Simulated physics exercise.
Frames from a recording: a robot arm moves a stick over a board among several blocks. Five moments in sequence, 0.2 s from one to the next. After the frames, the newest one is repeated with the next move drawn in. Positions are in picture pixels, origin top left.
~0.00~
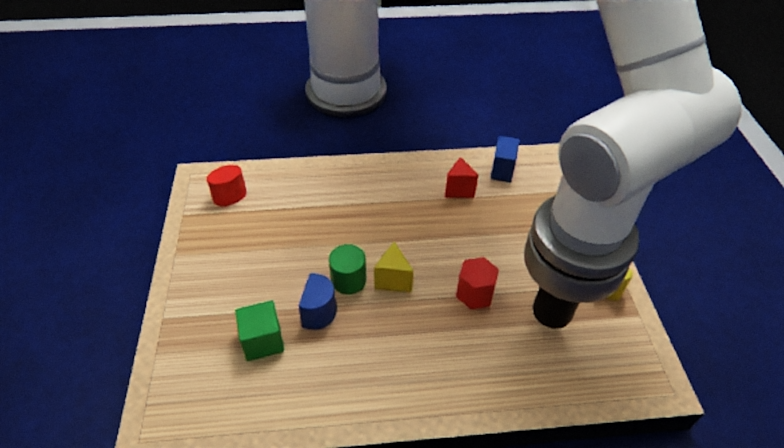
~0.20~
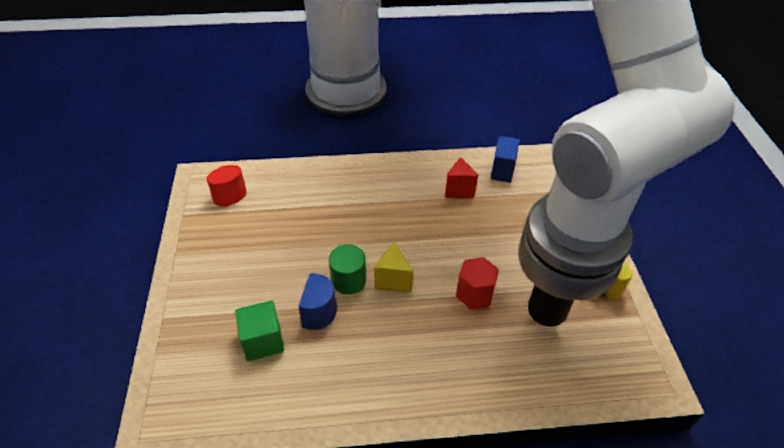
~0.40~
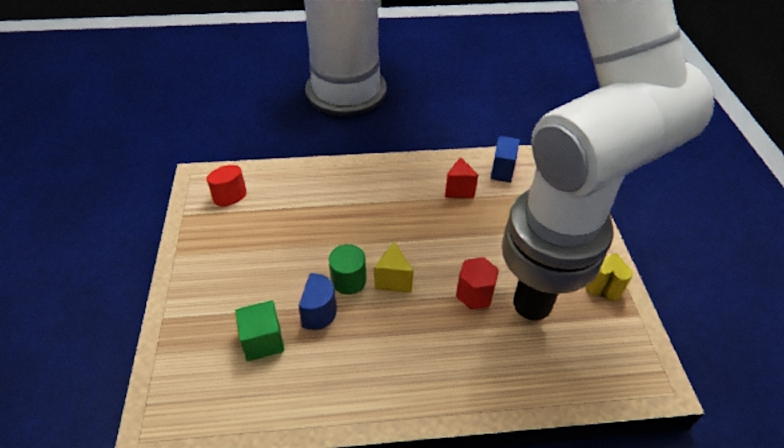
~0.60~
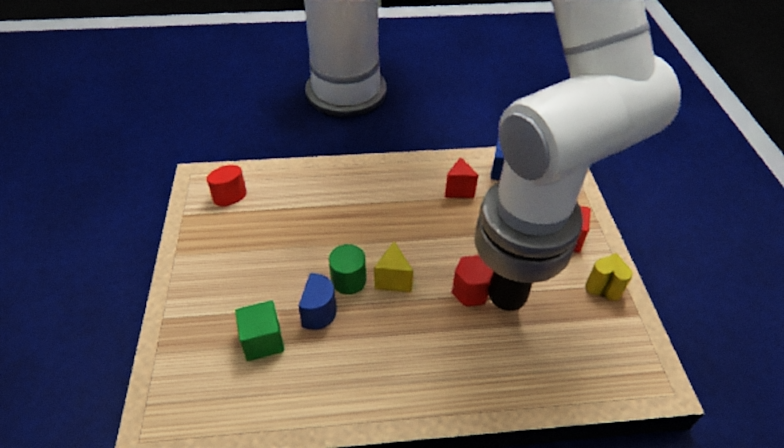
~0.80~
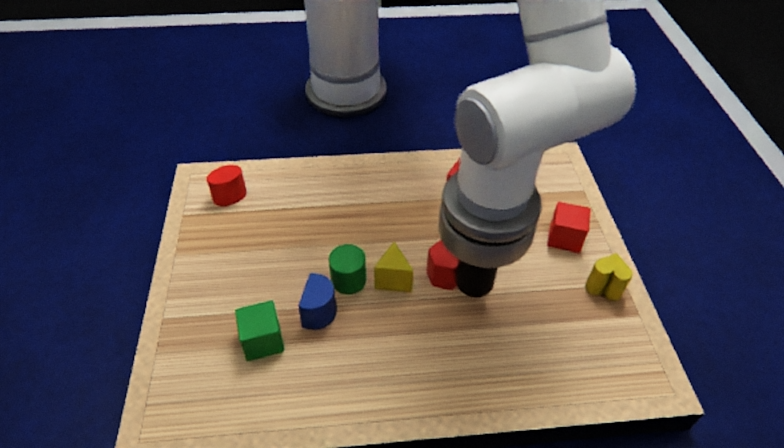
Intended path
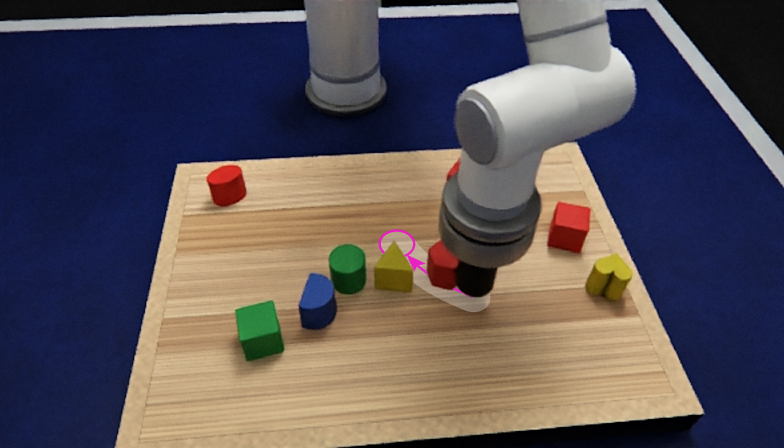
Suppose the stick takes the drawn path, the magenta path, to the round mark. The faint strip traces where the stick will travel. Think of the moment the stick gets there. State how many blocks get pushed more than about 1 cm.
The count is one.
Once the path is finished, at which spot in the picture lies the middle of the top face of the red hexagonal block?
Its top face will be centred at roughly (378, 200).
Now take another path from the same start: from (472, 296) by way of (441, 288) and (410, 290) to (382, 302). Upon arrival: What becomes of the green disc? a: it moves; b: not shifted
Option a.
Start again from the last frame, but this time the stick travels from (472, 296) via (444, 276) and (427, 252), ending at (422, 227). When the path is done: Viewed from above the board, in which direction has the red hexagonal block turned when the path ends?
Against the clock.
The line goes from (472, 296) via (428, 274), ending at (397, 244).
On the path given first. One third of the way, stick at (442, 268); red hexagonal block at (421, 236), turned 20° clockwise.
Two thirds of the way, stick at (417, 250); red hexagonal block at (398, 218), turned 25° clockwise.
At the end, stick at (397, 230); yellow three-sided block unmoved; red hexagonal block at (378, 200), turned 15° clockwise.
